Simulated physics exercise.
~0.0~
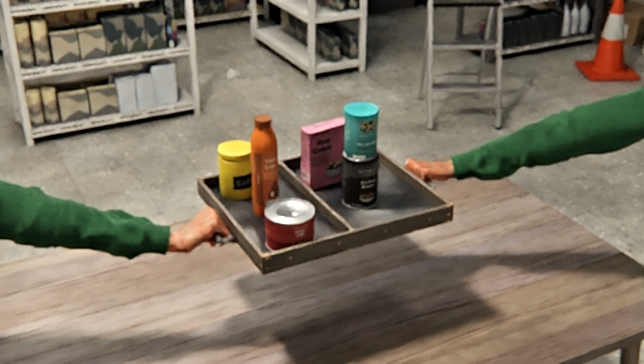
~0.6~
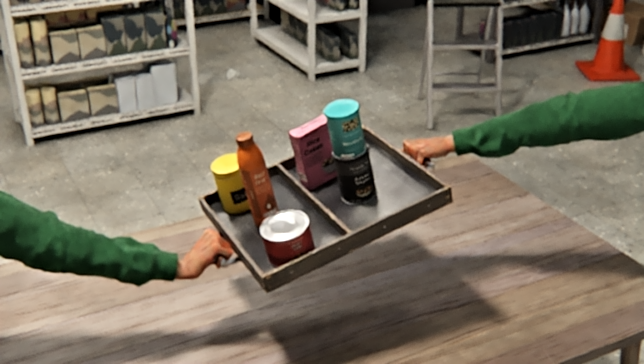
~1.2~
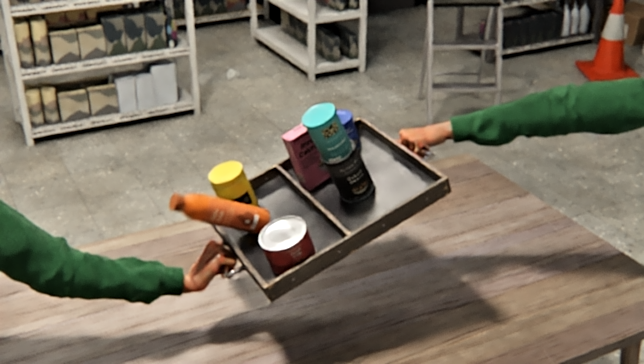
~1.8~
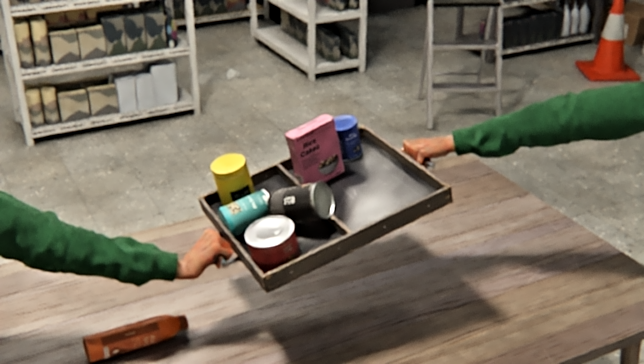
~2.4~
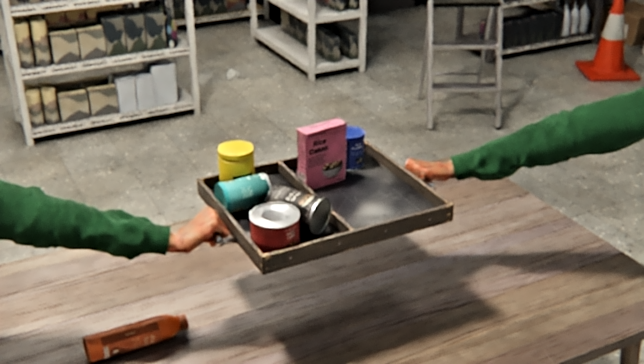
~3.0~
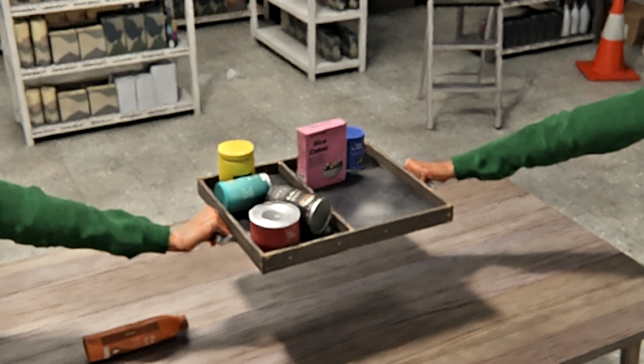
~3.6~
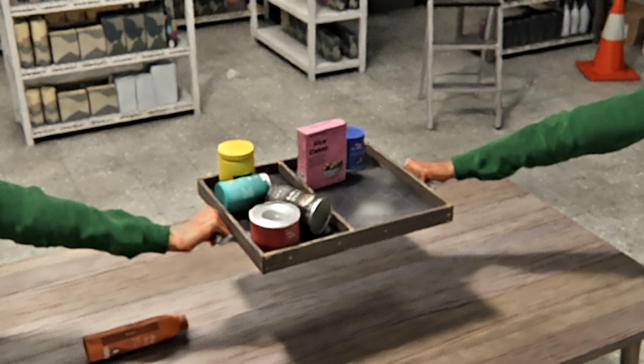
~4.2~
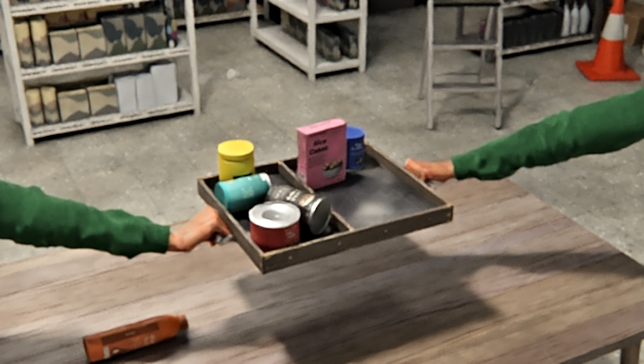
In a storeroom, two hands tip a tray left; an orange bottle falls and two tins topple.
